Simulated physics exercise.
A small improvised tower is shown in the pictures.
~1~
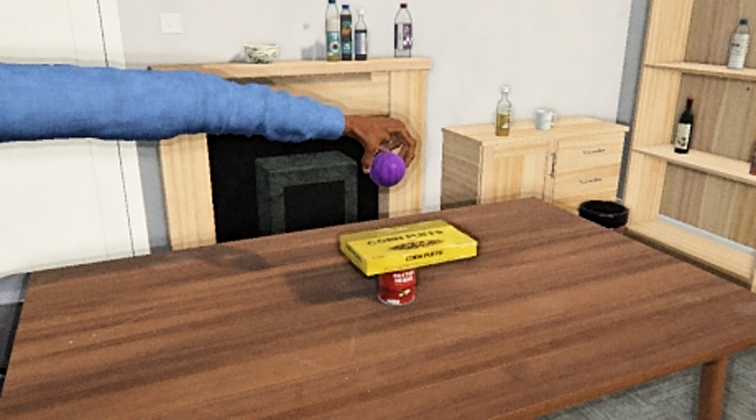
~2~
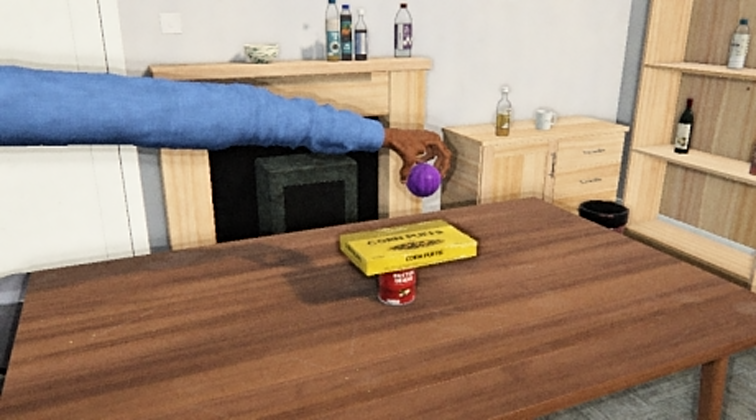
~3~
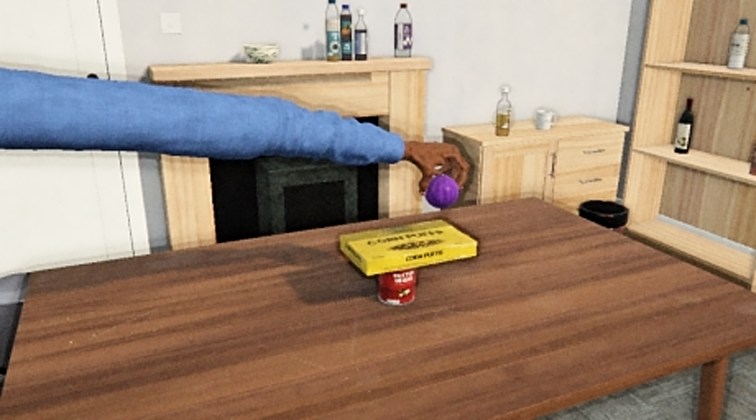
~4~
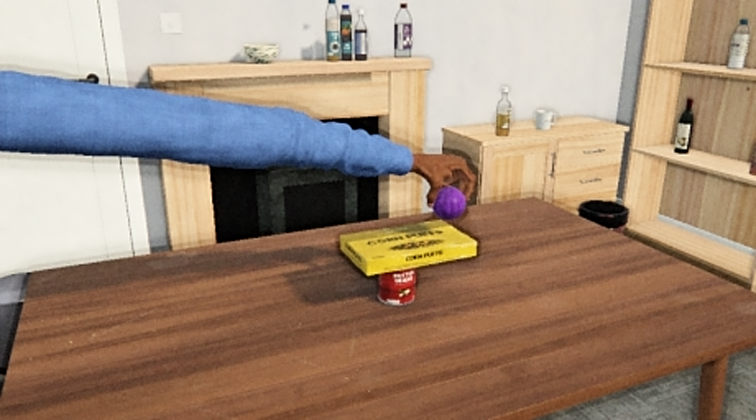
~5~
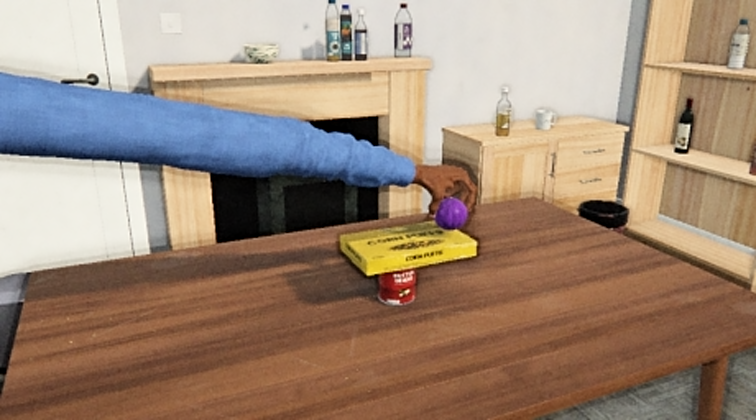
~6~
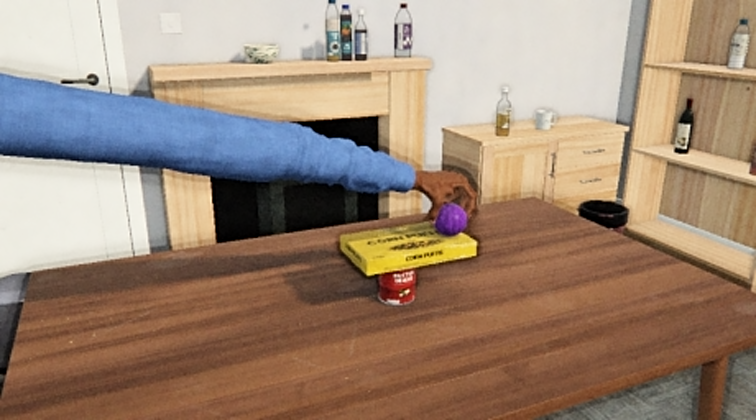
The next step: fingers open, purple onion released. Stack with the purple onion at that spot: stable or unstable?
Well, once it's let go, not everything stays put there.
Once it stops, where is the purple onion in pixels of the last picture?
Around (499, 271).
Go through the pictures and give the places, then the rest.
In the first frame, still above its spot; purple onion (387, 169); red tin (397, 277).
In the second frame, still above its spot; purple onion (423, 180); red tin (397, 277).
In the third frame, still above its spot; purple onion (441, 192); red tin (397, 277).
In the fourth frame, still above its spot; purple onion (448, 203); red tin (397, 277).
In the fifth frame, still above its spot; purple onion (450, 214); red tin (397, 277).
In the sixth frame, set down, still held; purple onion (450, 220); red tin (397, 277).
Then, 0.30 s after the last picture, purple onion now fallen; yellow packet tipped 46° from how it was.
Then, 0.40 s after the last picture, yellow packet tipped 66° from how it was.
Then, 0.60 s after the last picture, yellow packet tipped 52° from how it was.
Then, 1.50 s after the last picture, yellow packet tipped 38° from how it was.
At rest, fallen, purple onion and yellow packet; red tin in place. Seen from the same camera at the end, purple onion near (499, 271). The stack loses its balance.
